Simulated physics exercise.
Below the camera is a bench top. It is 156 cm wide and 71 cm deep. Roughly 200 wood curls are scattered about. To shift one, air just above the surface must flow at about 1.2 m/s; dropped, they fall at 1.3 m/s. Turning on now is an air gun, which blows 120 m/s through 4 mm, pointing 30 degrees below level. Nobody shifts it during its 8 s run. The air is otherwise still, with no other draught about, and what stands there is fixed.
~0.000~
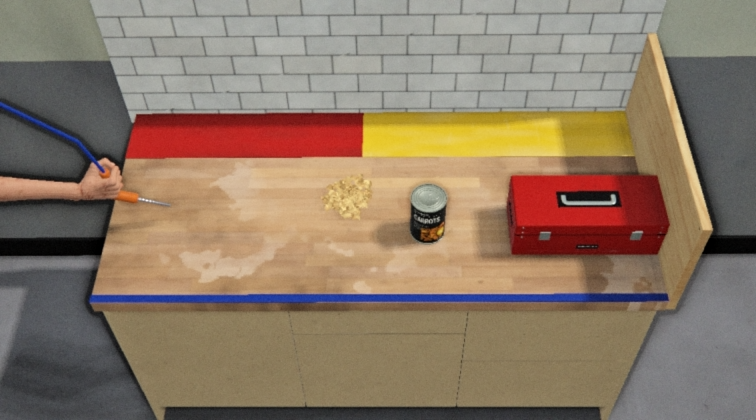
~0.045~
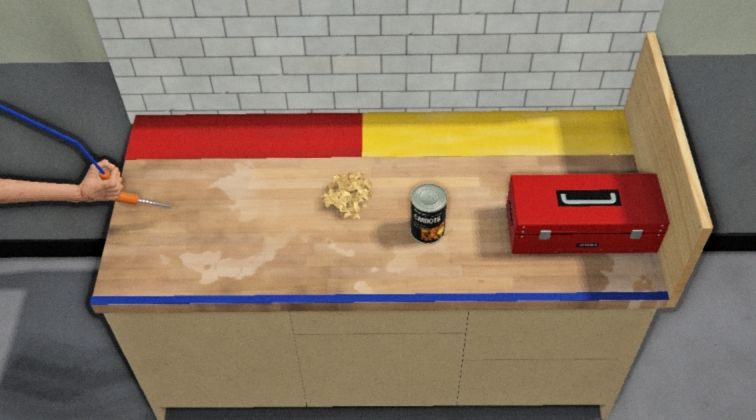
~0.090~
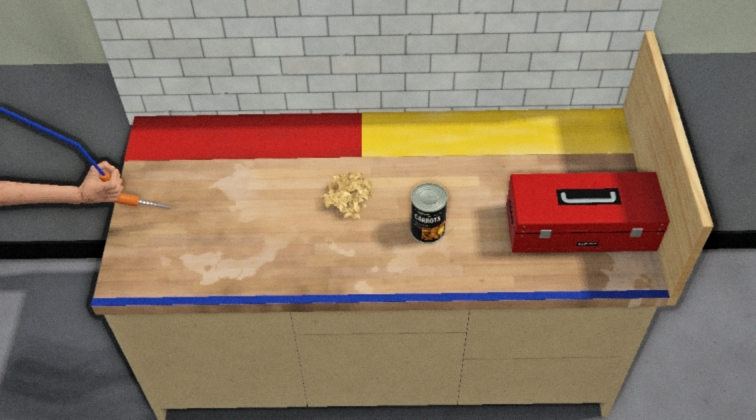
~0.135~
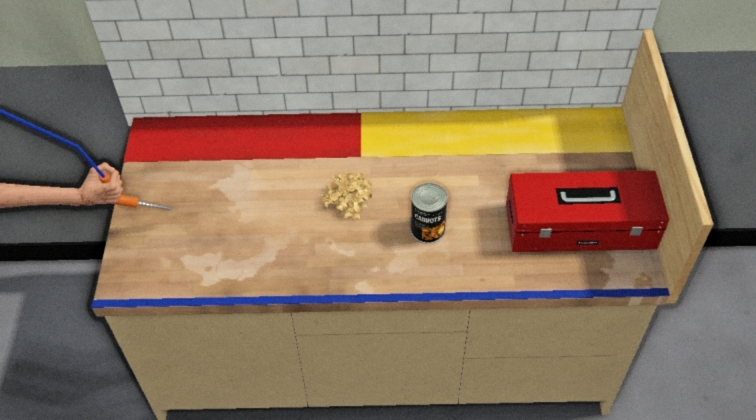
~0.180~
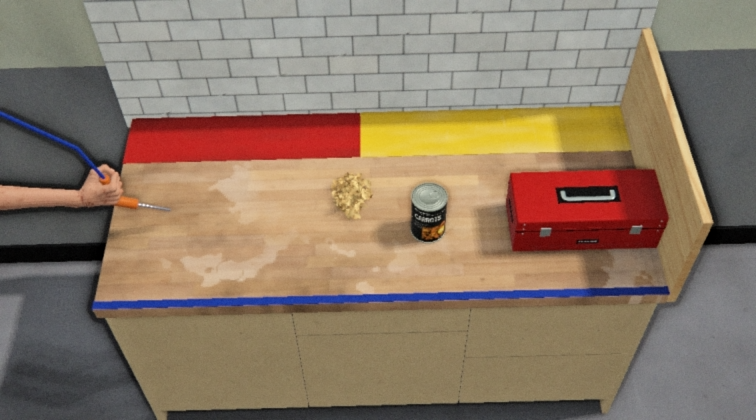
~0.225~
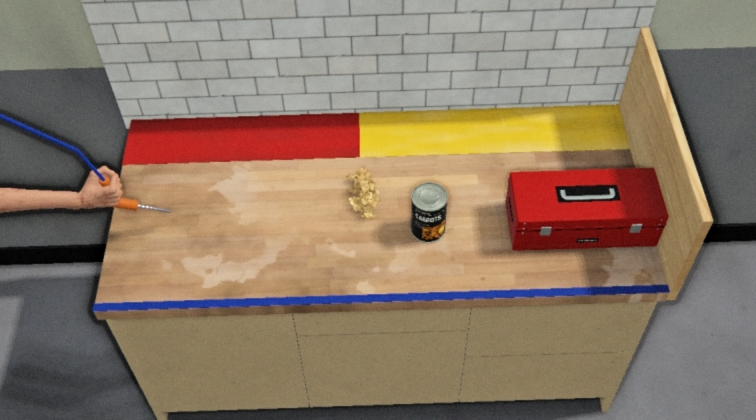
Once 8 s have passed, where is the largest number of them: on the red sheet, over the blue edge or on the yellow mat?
Most are at the yellow one.
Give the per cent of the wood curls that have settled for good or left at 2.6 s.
Roughly 60 per cent of them.
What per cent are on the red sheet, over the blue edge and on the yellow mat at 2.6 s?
Shares come out near 0 % for red, 0 % for blue and 40 % for yellow.
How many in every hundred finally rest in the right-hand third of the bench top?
100 %.
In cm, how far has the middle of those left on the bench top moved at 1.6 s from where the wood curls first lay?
I'd guess near 80 cm.
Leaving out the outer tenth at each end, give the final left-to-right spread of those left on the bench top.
Around 10 centimetres from left to right.
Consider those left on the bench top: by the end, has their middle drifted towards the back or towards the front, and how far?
The middle ends up shifted toward the far edge, about 10 cm.
After 1.6 s the count stands so, 0 % are over the blue edge, 0 % on the red sheet and 37 % on the yellow mat; the middle of those still in play is near (619, 154).
After 2.6 s the count stands so, 0 % are over the blue edge, 0 % on the red sheet and 37 % on the yellow mat; the middle of those still in play is near (621, 157).
After 4.4 s the count stands so, 0 % are over the blue edge, 0 % on the red sheet and 38 % on the yellow mat; the middle of those still in play is near (621, 157).
After 8.0 s, at the end, 0 % are over the blue edge, 0 % on the red sheet and 38 % on the yellow mat; the middle of those still in play is near (621, 157).
